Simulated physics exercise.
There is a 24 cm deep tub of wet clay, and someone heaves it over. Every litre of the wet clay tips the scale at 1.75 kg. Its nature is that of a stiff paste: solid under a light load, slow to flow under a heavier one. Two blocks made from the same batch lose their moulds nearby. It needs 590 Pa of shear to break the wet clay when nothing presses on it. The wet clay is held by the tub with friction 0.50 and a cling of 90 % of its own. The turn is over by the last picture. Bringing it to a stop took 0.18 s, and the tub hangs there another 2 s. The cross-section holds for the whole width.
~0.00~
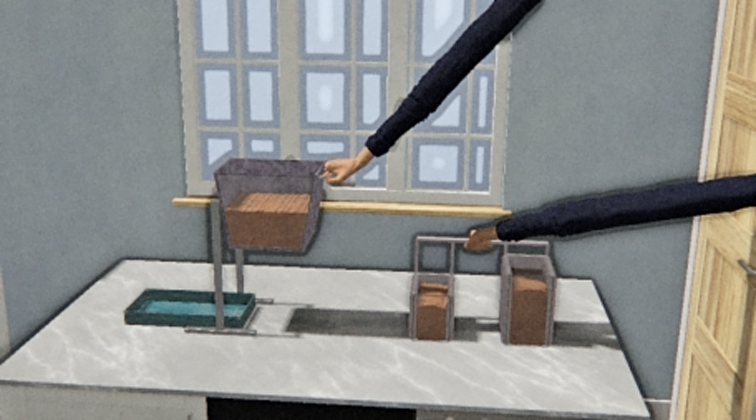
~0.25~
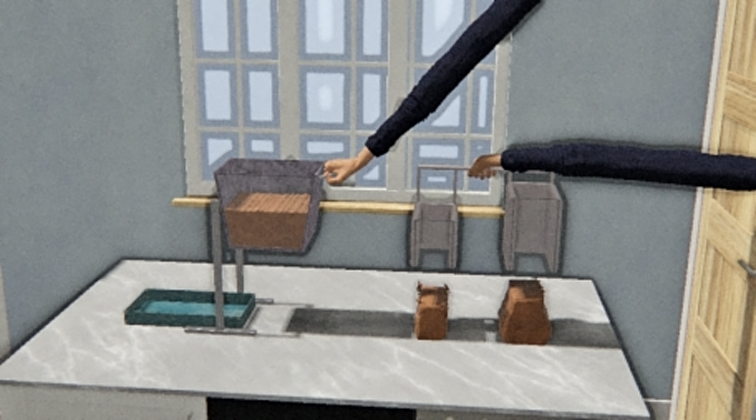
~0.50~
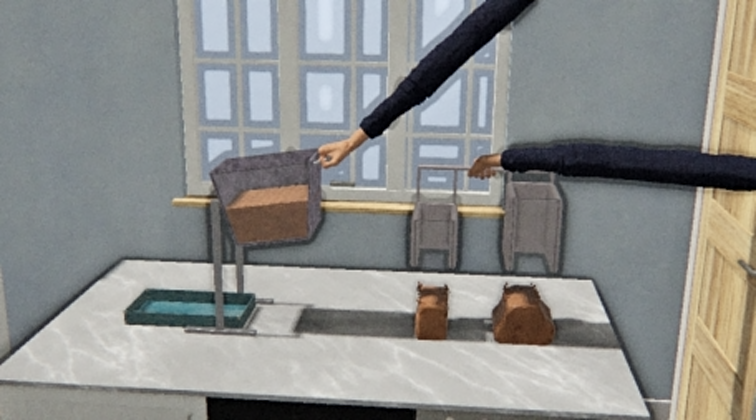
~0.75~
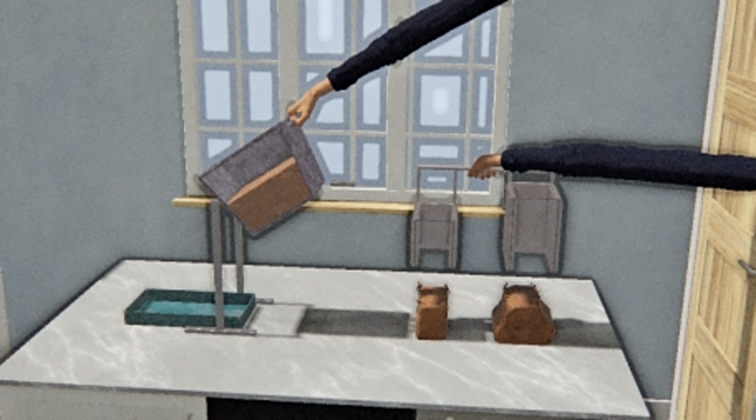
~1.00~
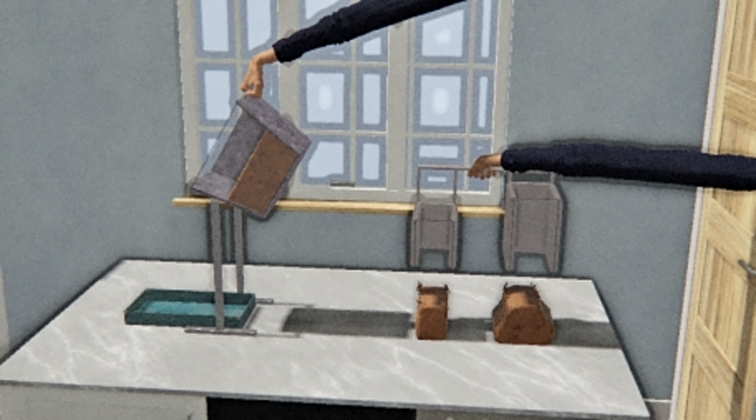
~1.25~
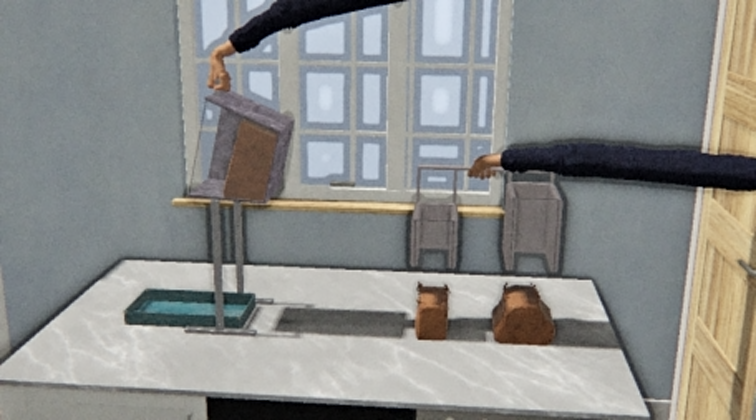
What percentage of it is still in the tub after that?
About 100 %.
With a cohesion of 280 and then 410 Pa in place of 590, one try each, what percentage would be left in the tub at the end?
Respectively 80 % and 100 %.
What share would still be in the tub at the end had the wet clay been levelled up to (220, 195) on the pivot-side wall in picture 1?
75 %.
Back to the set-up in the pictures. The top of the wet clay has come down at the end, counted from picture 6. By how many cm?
6 cm or so.
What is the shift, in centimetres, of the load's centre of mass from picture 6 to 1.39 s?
The distance comes to some 2 cm.
After 1.39 s, the tub is at 77 degrees and holds 100 %.
After 1.56 s, the tub is at 77 degrees and holds 100 %.
After 1.73 s, the tub is at 77 degrees and holds 100 %.
After 1.90 s, the tub is at 77 degrees and holds 100 %.
After 3.25 s, the tub is at 77 degrees and holds 100 %.
